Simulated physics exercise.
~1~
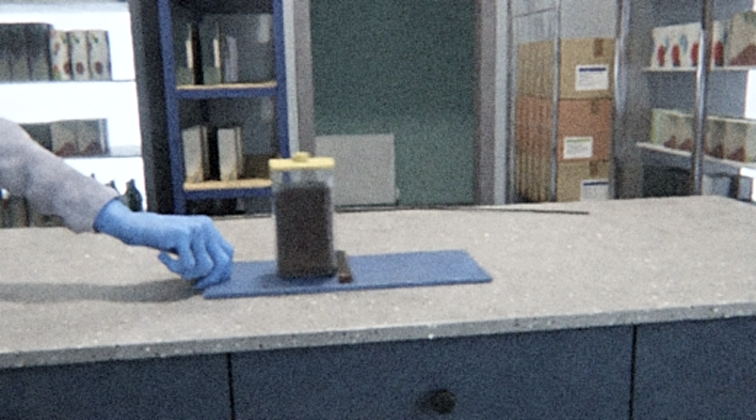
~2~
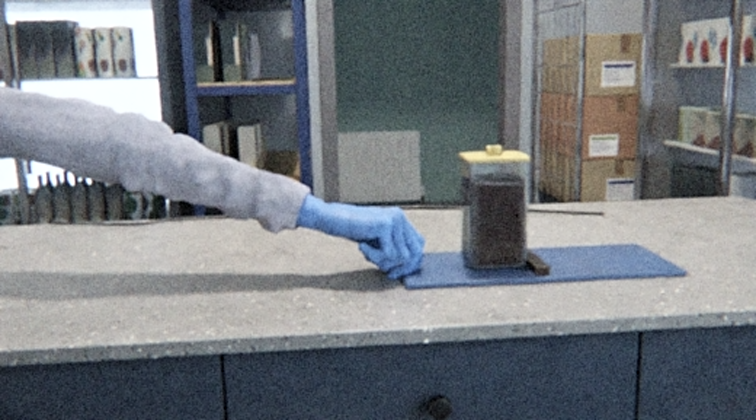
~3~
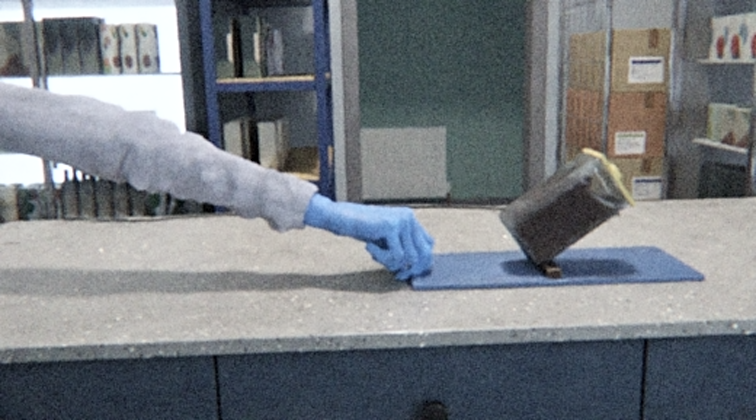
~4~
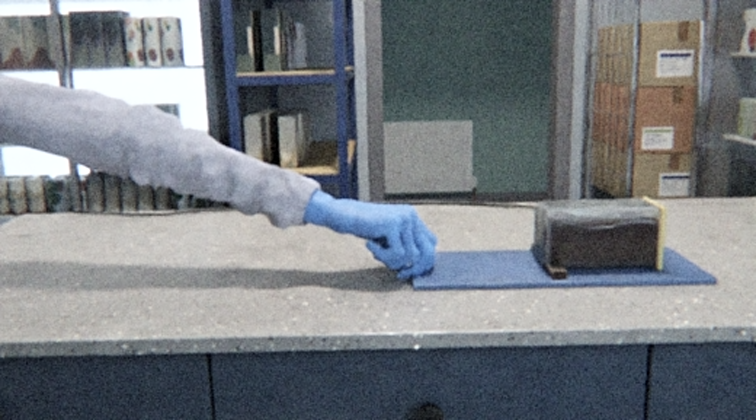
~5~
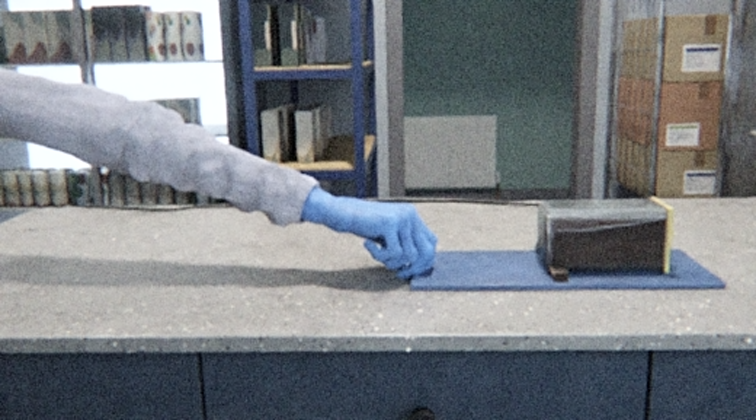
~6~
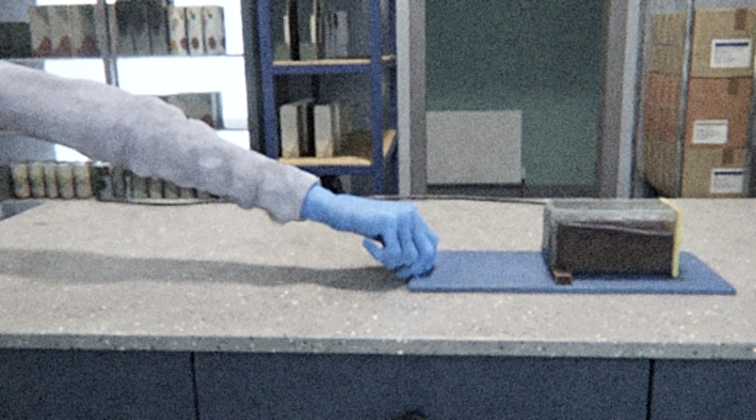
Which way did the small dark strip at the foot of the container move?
It moved to the right along with the blue board.
